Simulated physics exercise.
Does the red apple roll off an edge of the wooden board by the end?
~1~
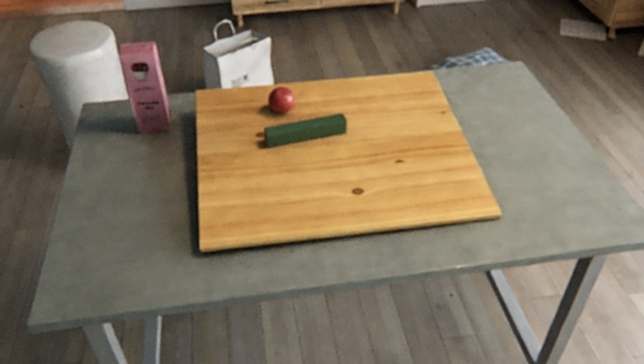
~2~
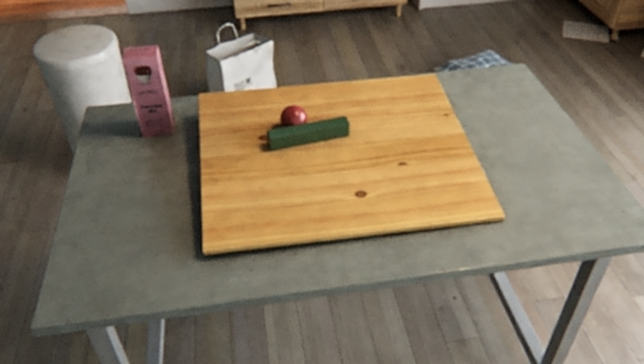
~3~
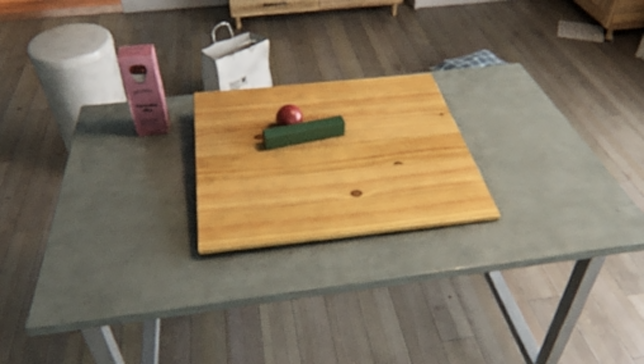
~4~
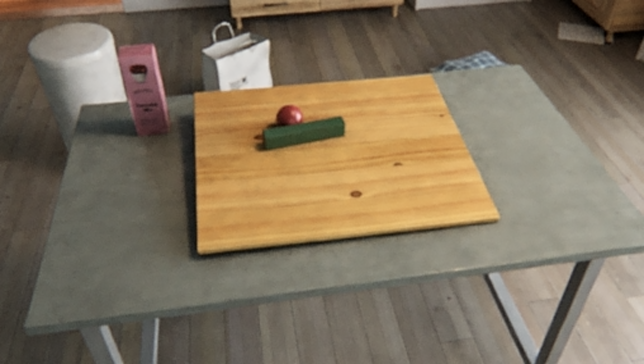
No, the red apple does not go over any edge. It moves only a short way and ends up resting on the board behind the dark green block.
